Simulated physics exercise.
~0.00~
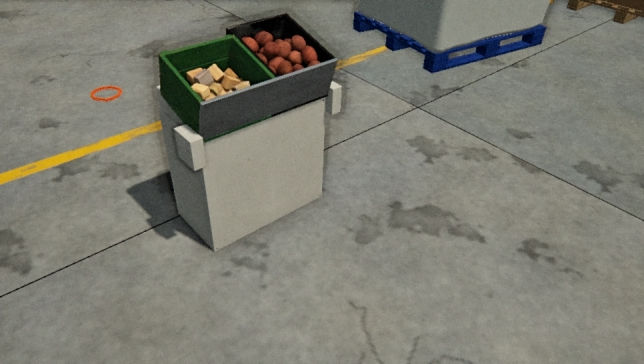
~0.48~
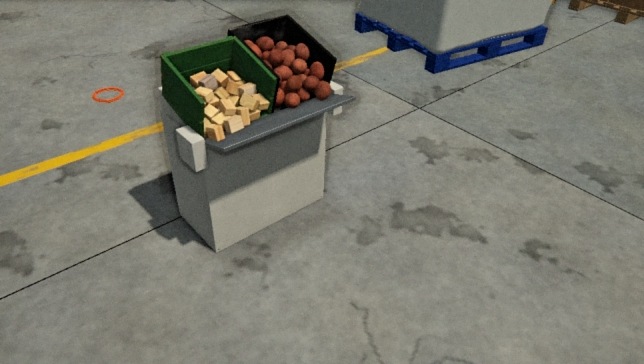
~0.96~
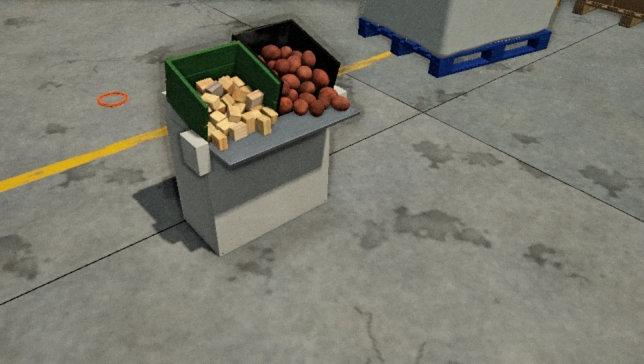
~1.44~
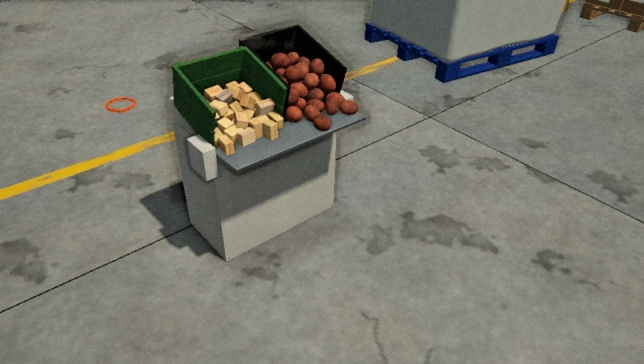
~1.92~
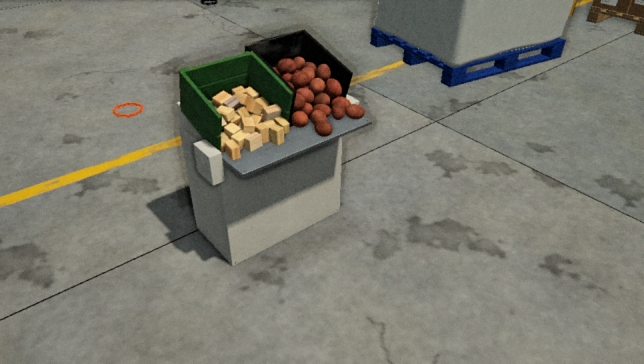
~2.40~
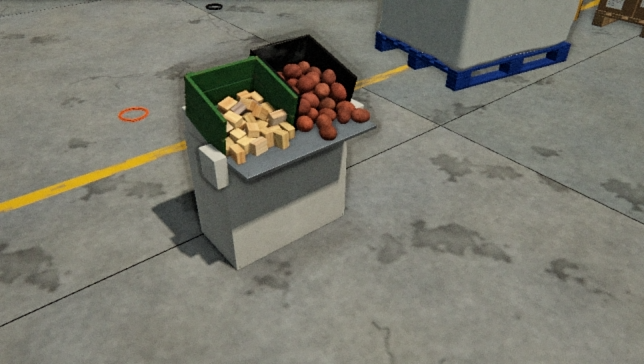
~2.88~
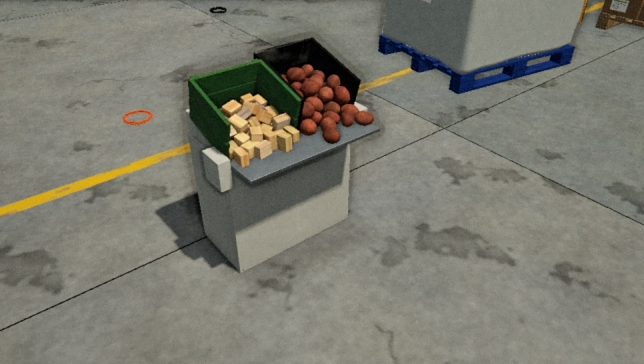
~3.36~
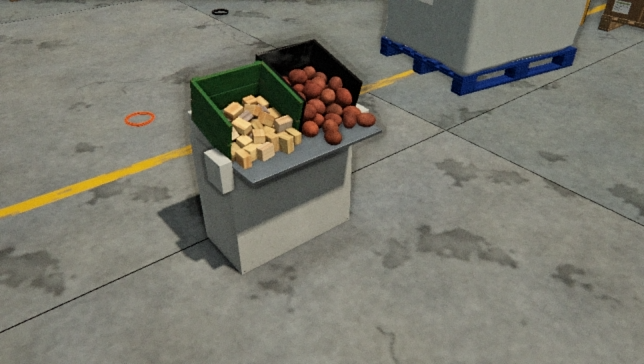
The clip opens on a pale block standing on a stained concrete floor, topped by a green bin of wooden offcuts and a black bin of reddish potatoes, with a grey flap closing their low front. The flap swings down and open, and both loads begin to slide forward. Offcuts and potatoes spread over the lowered flap, some potatoes rolling close to its outer edge. The movement then slows to small shifts while the view drifts slightly left. At the end both loads rest partly in the bins and partly on the flap, with nothing on the floor.
